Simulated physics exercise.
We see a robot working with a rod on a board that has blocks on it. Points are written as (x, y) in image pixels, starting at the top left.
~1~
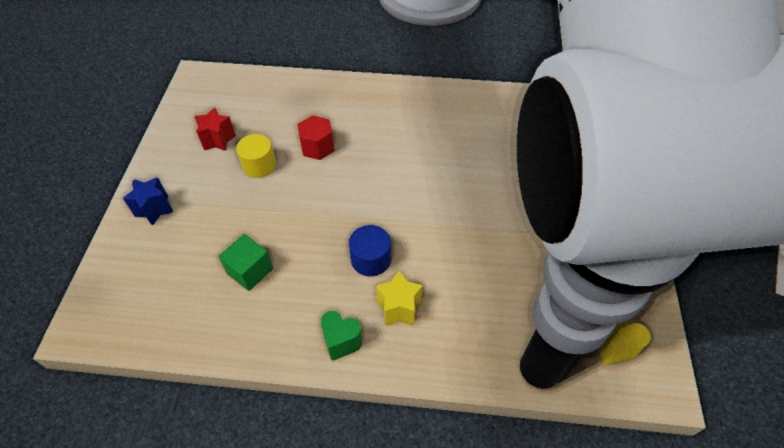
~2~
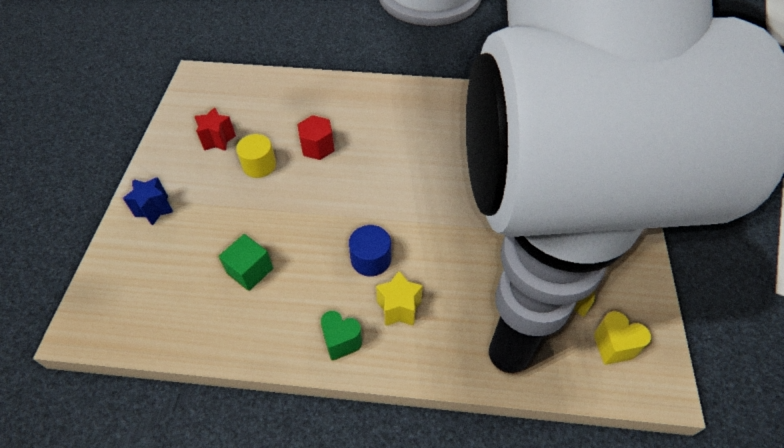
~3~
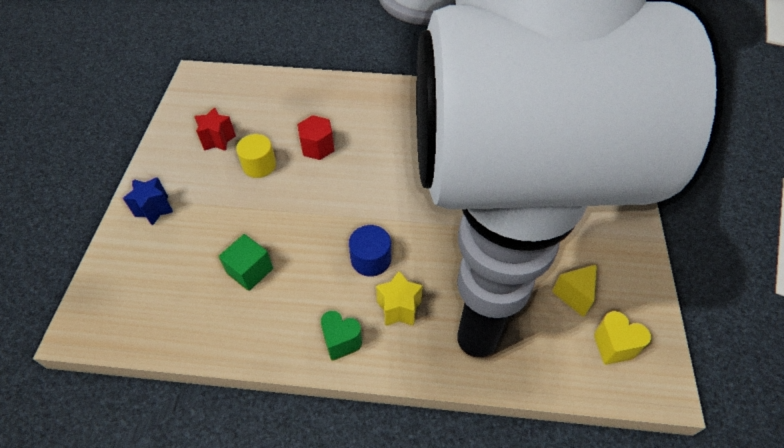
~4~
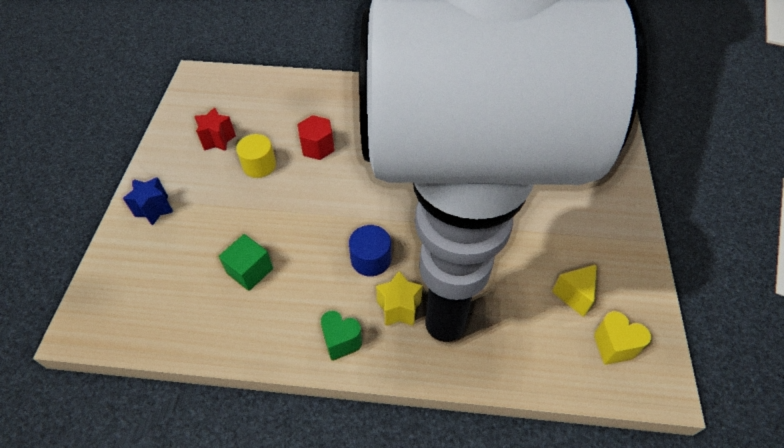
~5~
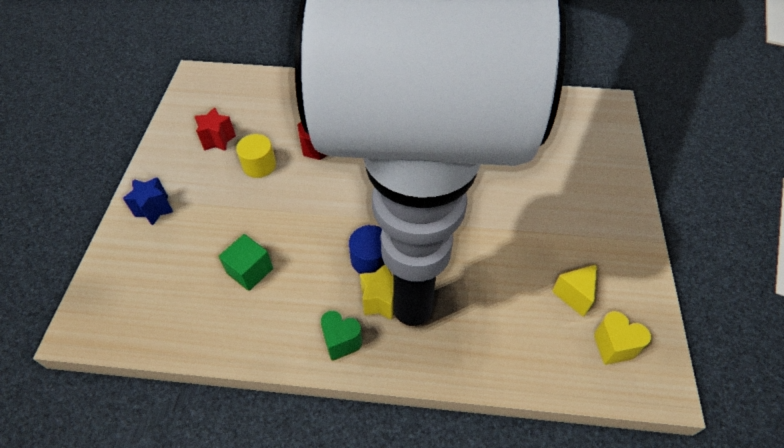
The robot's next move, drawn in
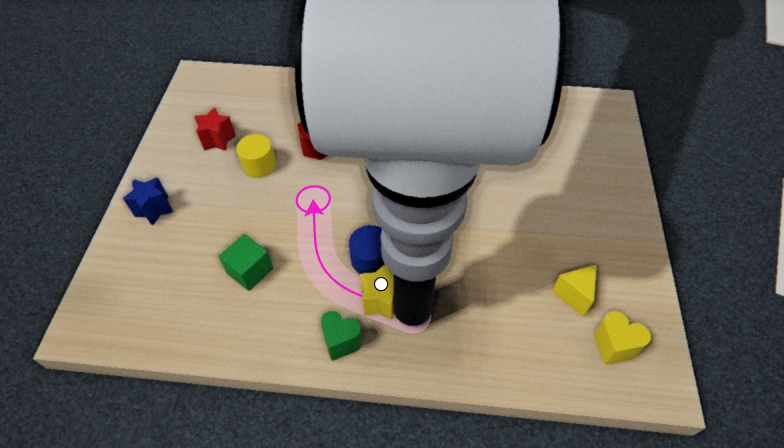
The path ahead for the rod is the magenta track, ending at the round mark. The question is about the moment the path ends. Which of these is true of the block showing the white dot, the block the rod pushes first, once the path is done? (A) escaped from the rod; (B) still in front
The correct letter is A.
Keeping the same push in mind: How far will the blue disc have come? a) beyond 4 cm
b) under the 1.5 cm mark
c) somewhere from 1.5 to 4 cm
That would be b.
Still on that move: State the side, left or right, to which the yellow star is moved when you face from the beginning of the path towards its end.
So, looking from the first point of the path to the last, the yellow star moves leftwards.
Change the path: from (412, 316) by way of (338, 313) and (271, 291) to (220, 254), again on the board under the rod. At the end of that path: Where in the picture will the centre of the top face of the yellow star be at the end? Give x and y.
My estimate: (335, 264).
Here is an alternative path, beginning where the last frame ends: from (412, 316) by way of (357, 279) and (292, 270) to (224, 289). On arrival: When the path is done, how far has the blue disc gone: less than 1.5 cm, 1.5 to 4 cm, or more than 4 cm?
Between 1.5 and 4 cm.
Drawn move, from (412, 316) through (351, 291) and (316, 249) to (313, 199); the dot is on the yellow star.
What follows on the original path. One third of the way, rod (350, 284); blue disc (365, 235); yellow star (319, 260).
Two thirds of the way, rod (315, 240); blue disc (365, 235); yellow star (278, 231), turned 30° anticlockwise.
At the end, rod (312, 191); green heart-shaped block still; blue disc (365, 235); yellow star (277, 228), turned 45° anticlockwise.
